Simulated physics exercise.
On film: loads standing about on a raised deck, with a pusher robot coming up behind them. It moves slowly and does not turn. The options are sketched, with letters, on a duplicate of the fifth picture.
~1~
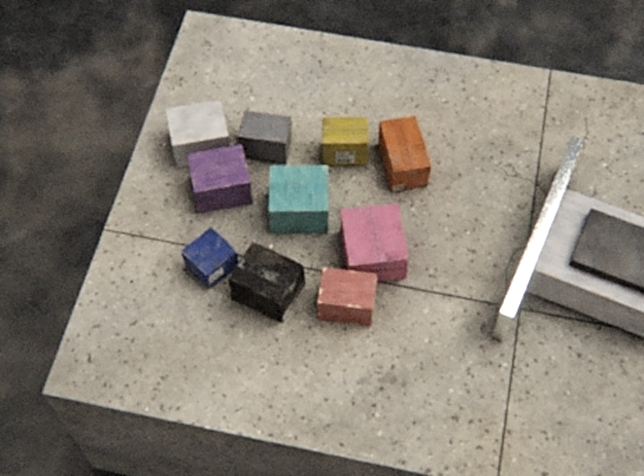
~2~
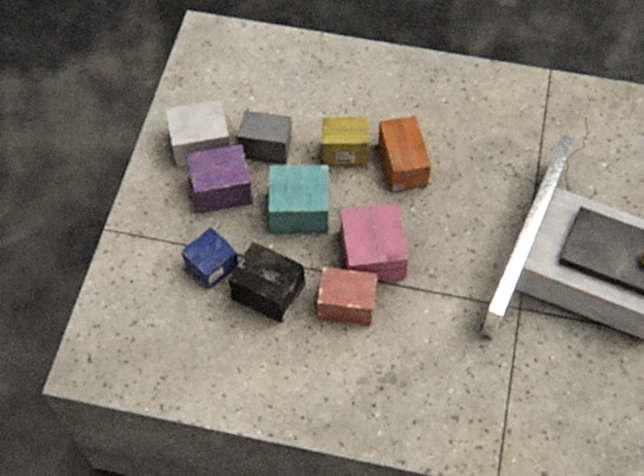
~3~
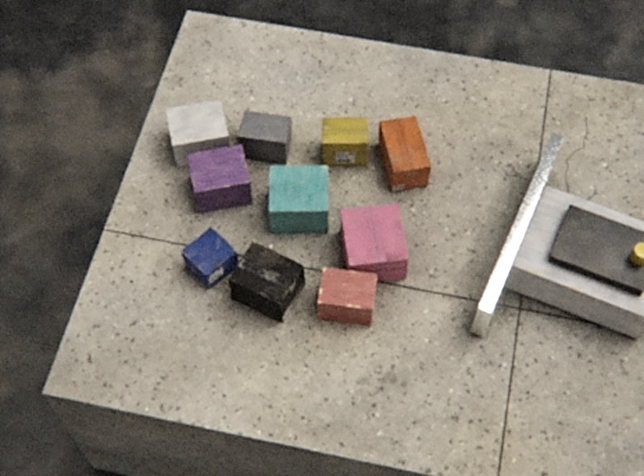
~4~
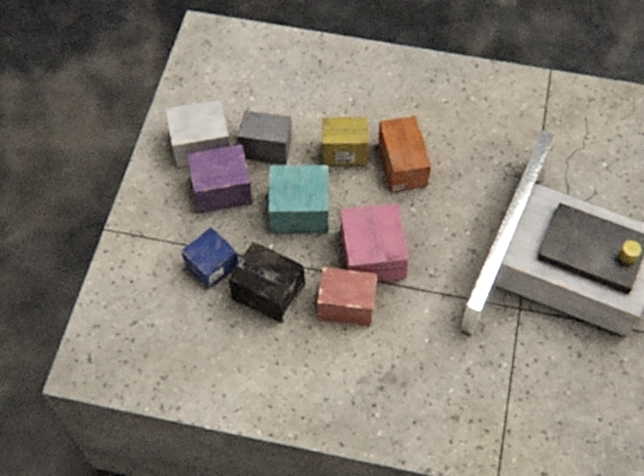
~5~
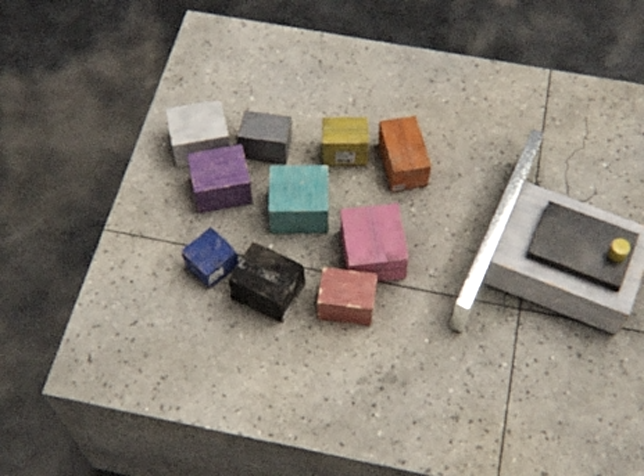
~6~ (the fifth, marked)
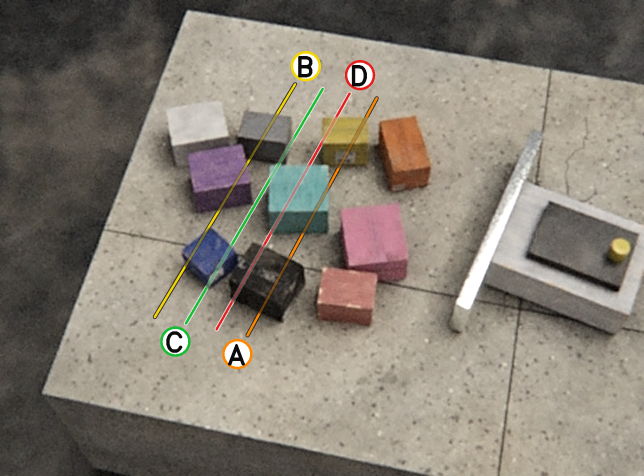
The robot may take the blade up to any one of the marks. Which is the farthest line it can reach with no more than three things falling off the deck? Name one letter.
It should halt at B.
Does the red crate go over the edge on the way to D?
No.
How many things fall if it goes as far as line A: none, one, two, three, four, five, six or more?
The count is none.
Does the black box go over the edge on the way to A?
No.
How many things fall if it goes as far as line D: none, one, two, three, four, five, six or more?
The count is none.
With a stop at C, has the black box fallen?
By then, no.
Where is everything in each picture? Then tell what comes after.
In the first picture, orange box (404, 154); white crate (199, 134); black box (268, 282).
In the second picture, robot (609, 248); red crate (348, 296).
In the third picture, robot (598, 246); purple crate (220, 179).
In the fourth picture, robot (587, 244); blue parcel (210, 258).
In the fifth picture, robot (576, 242); turquoise crate (299, 200); orange box (404, 154); white crate (199, 134).
On the copy, A at (317, 208); B at (230, 192); C at (259, 198); D at (288, 203).
On B. First, robot (474, 223); red crate (325, 290); orange box (394, 147).
Then, robot (374, 205); blue parcel (132, 242); white crate (176, 118).
Finally, robot (298, 191); white crate over the edge; purple crate over the edge; three fallen.
By contrast, A is within the limit but short; C is within the limit but short; D is within the limit but short.
